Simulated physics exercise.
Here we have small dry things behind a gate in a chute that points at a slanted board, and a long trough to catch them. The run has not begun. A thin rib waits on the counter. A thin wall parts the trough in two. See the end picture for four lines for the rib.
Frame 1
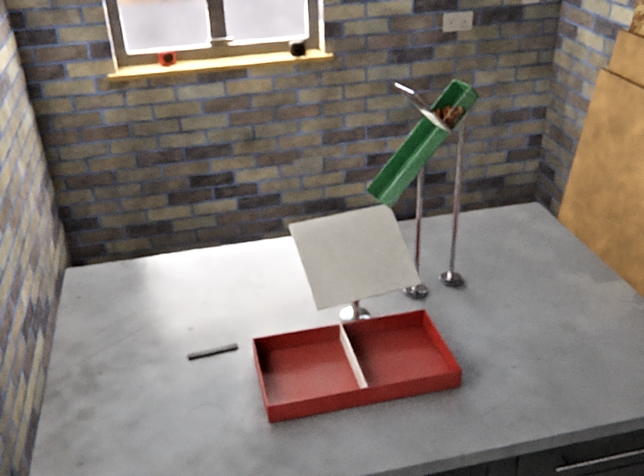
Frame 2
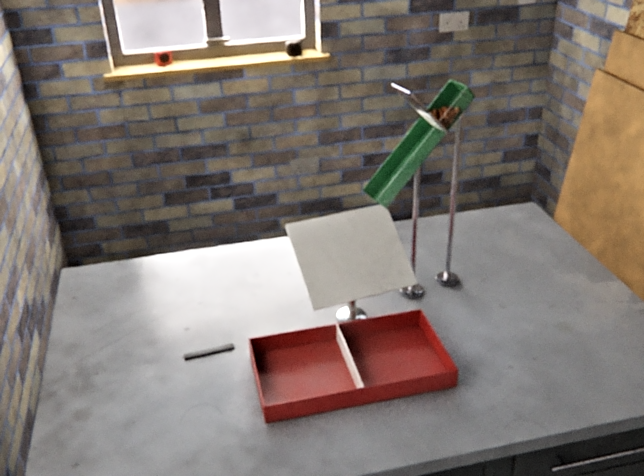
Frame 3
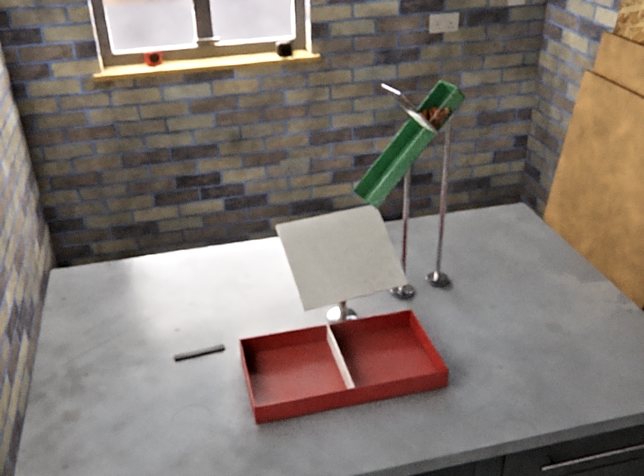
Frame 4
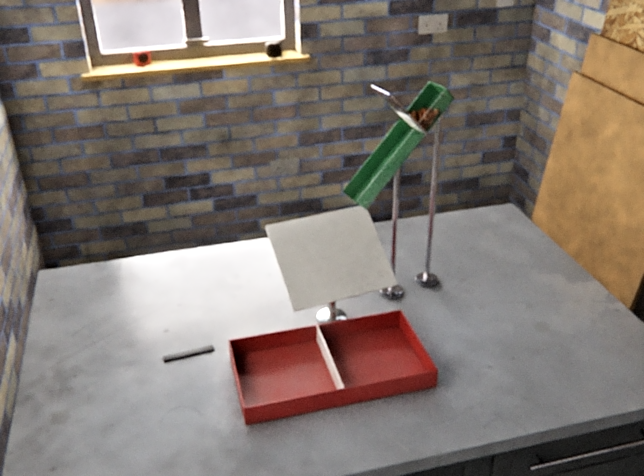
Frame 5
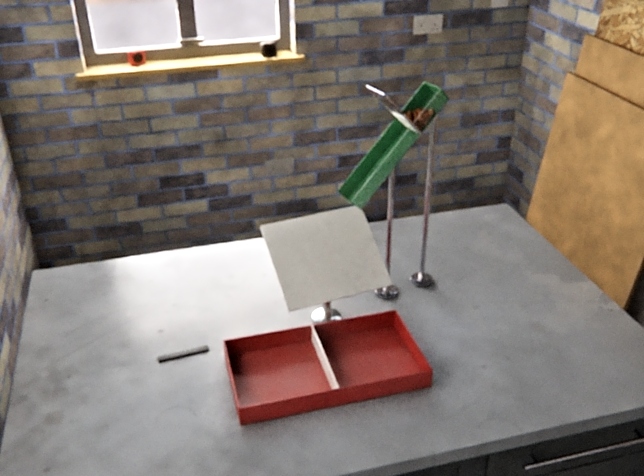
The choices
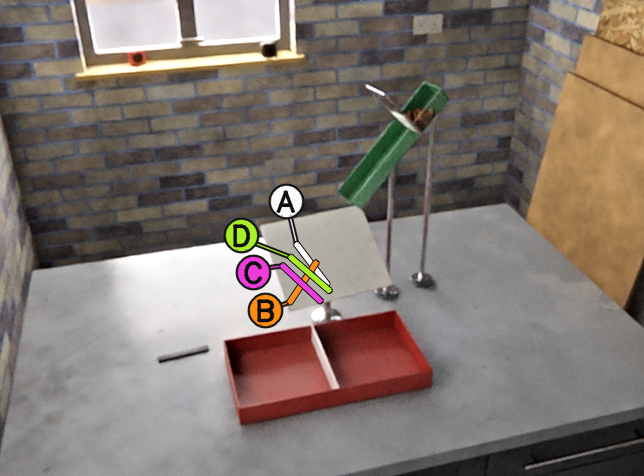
A green chute stands above a tilted board and red trough as the view shifts slightly.
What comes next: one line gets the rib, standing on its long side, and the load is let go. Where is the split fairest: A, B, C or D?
B.
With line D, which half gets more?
More lands on the right.
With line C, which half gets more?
Right.
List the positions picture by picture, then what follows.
Load behind the gate at (445, 115), cereal balls; lip of the chute at (383, 203), sloping fairly steeply, in the first picture.
Middle of the board at (352, 254), tilted fairly steeply; middle of its low edge at (367, 296); of its high edge at (337, 214), in the second picture.
Front corners of the trough at (255, 407) and (448, 370); front end of its middle wall at (354, 388); gate still shut at (417, 117), in the third picture.
Middle of the load at (420, 116); lip at (359, 204), in the fourth picture.
Middle of the load at (415, 117); lip at (354, 205), in the fifth picture.
On the marked copy, line A from (296, 244) to (326, 283); line B from (315, 262) to (290, 301); line C from (282, 265) to (320, 300); line D from (290, 257) to (329, 290).
With A, of what is caught, a small part in the left half, nearly all in the right.
With B, of what is caught, about two thirds in the left half, about a third in the right.
With C, of what is caught, a small part in the left half, nearly all in the right.
With D, of what is caught, a small part in the left half, nearly all in the right.
